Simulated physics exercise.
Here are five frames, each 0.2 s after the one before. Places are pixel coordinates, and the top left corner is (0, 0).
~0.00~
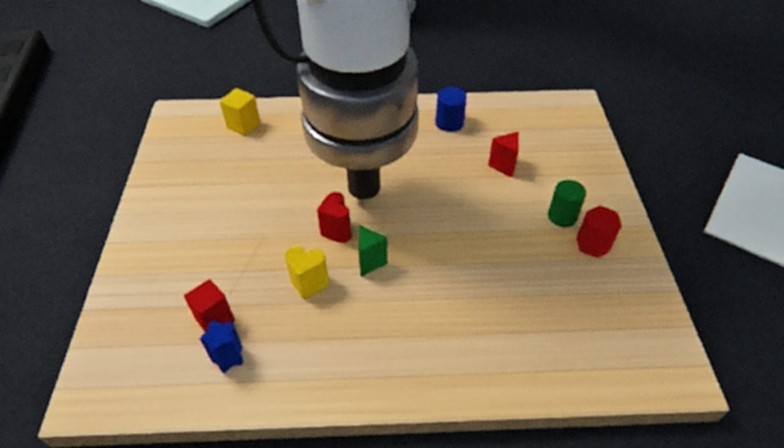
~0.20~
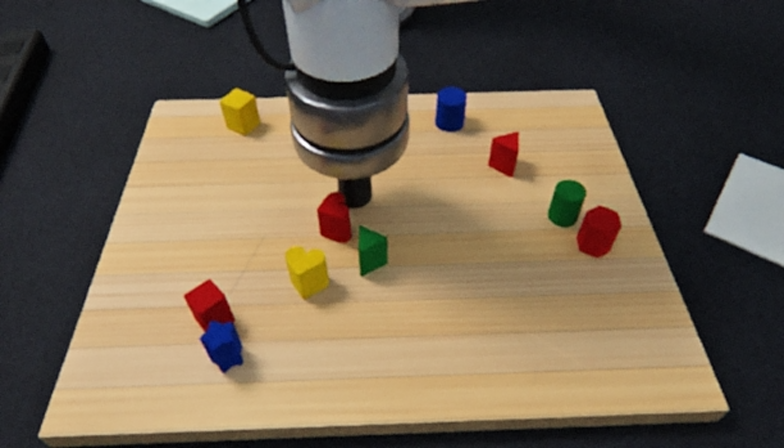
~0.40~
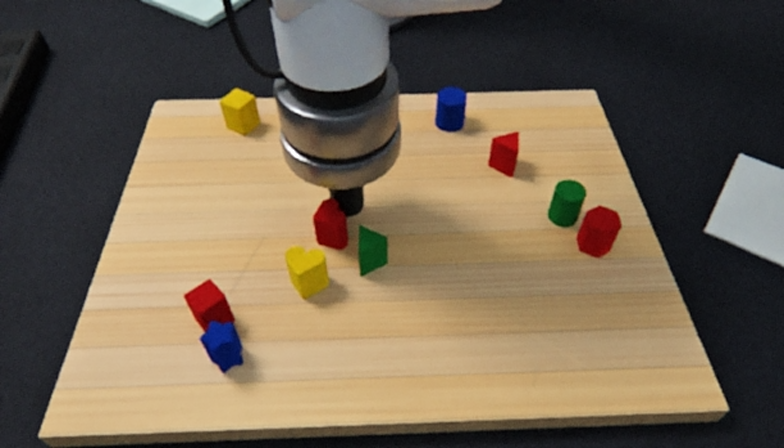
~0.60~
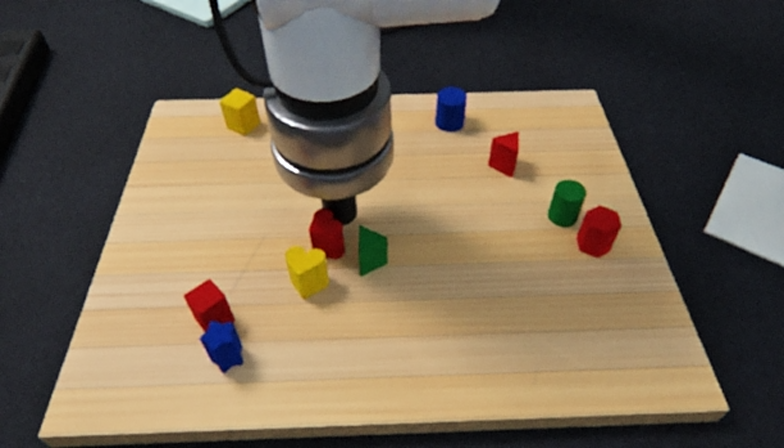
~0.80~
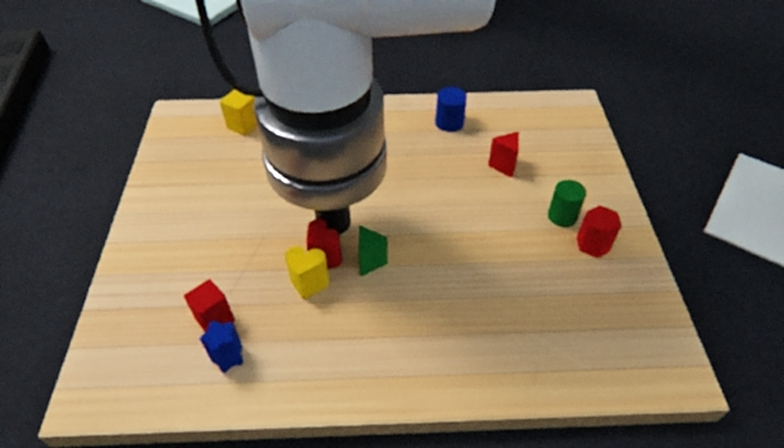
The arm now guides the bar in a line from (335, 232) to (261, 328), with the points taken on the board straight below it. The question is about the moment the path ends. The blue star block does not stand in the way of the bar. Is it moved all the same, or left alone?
It is still where it was.
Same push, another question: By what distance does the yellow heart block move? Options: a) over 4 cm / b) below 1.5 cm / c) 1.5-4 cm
It's a.
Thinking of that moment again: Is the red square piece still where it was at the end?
Yes, I think so.
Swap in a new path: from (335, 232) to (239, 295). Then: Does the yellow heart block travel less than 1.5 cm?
Going by the path, no.
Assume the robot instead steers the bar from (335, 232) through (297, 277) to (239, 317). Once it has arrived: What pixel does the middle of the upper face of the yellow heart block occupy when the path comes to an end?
The middle of its top is at (291, 303).
What follows on the original path. One third of the way, bar at (311, 253); yellow heart block at (300, 284), turned 20° clockwise; red heart block at (312, 260), turned 55° anticlockwise.
Two thirds of the way, bar at (286, 285); yellow heart block at (292, 312); red heart block at (304, 286), turned 95° anticlockwise.
At the end, bar at (258, 320); red square piece unmoved; blue star block unmoved; yellow heart block at (291, 319), turned 20° anticlockwise; red heart block at (304, 289), turned 110° anticlockwise.
